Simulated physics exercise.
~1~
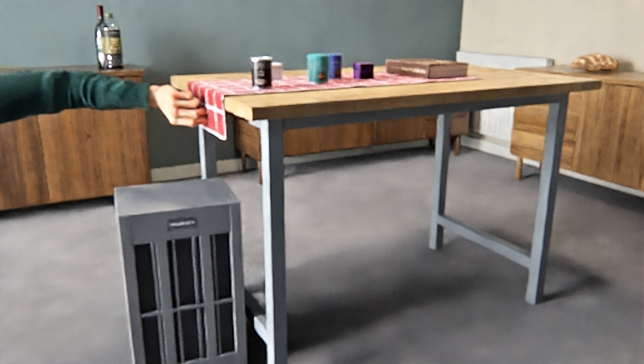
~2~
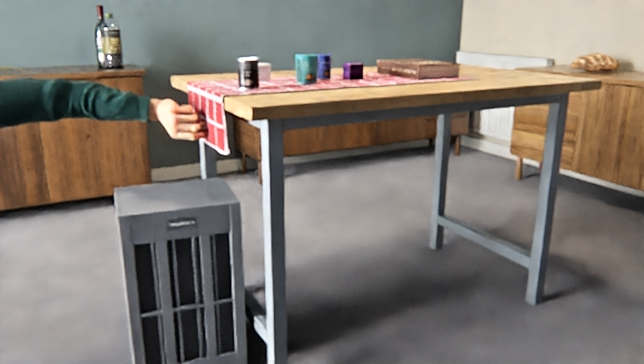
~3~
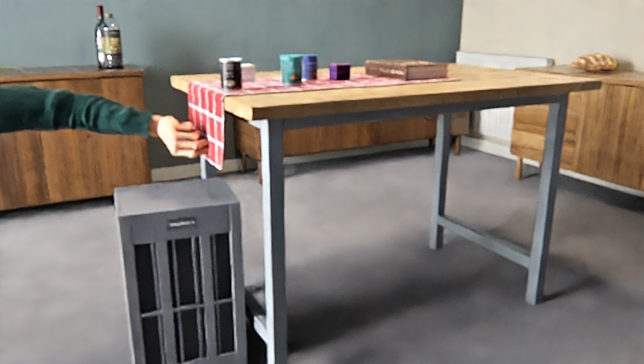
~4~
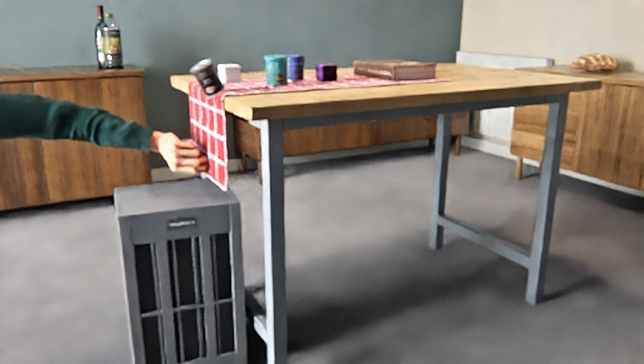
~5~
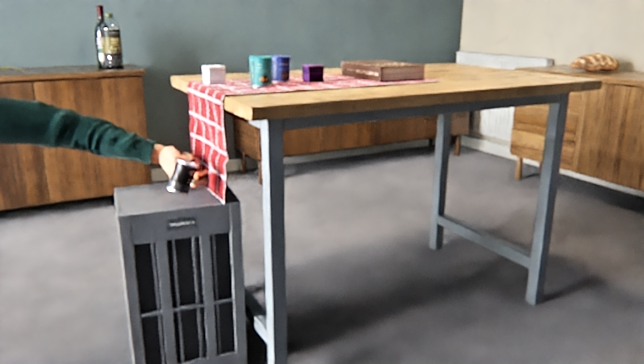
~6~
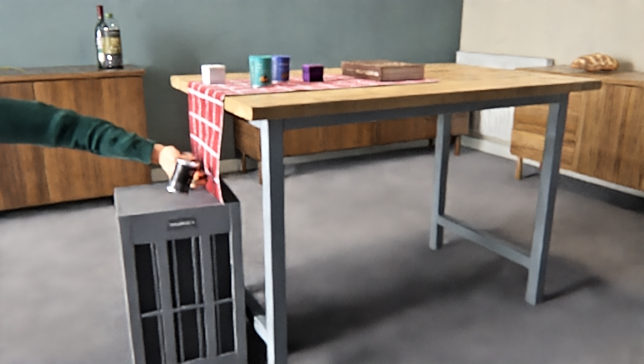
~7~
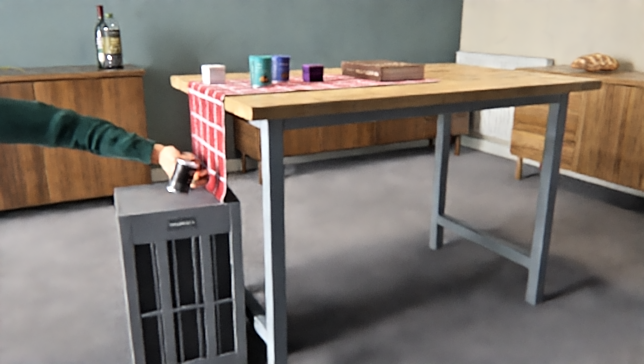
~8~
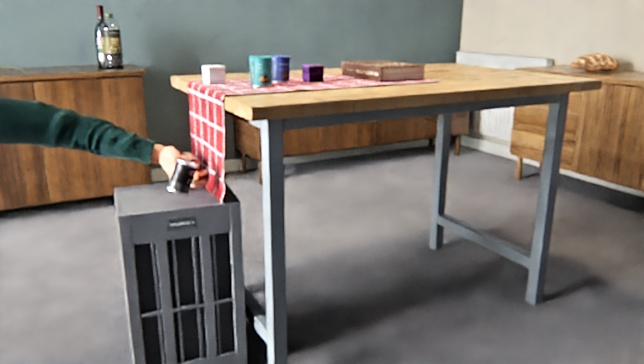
In a room with a dark floor and low wooden cabinets, a fixed view from the side shows a wooden table on grey metal legs. On it lies a red patterned tea towel carrying a black can, a white cube, turquoise and blue cans, a small purple item and a book. A hand in a green sleeve slowly pulls the hanging end down toward a grey crate, drawing everything left. The black can reaches the edge, tips and drops, ending upside down by the hand above the crate. The hand stops, and the other things remain on the table.
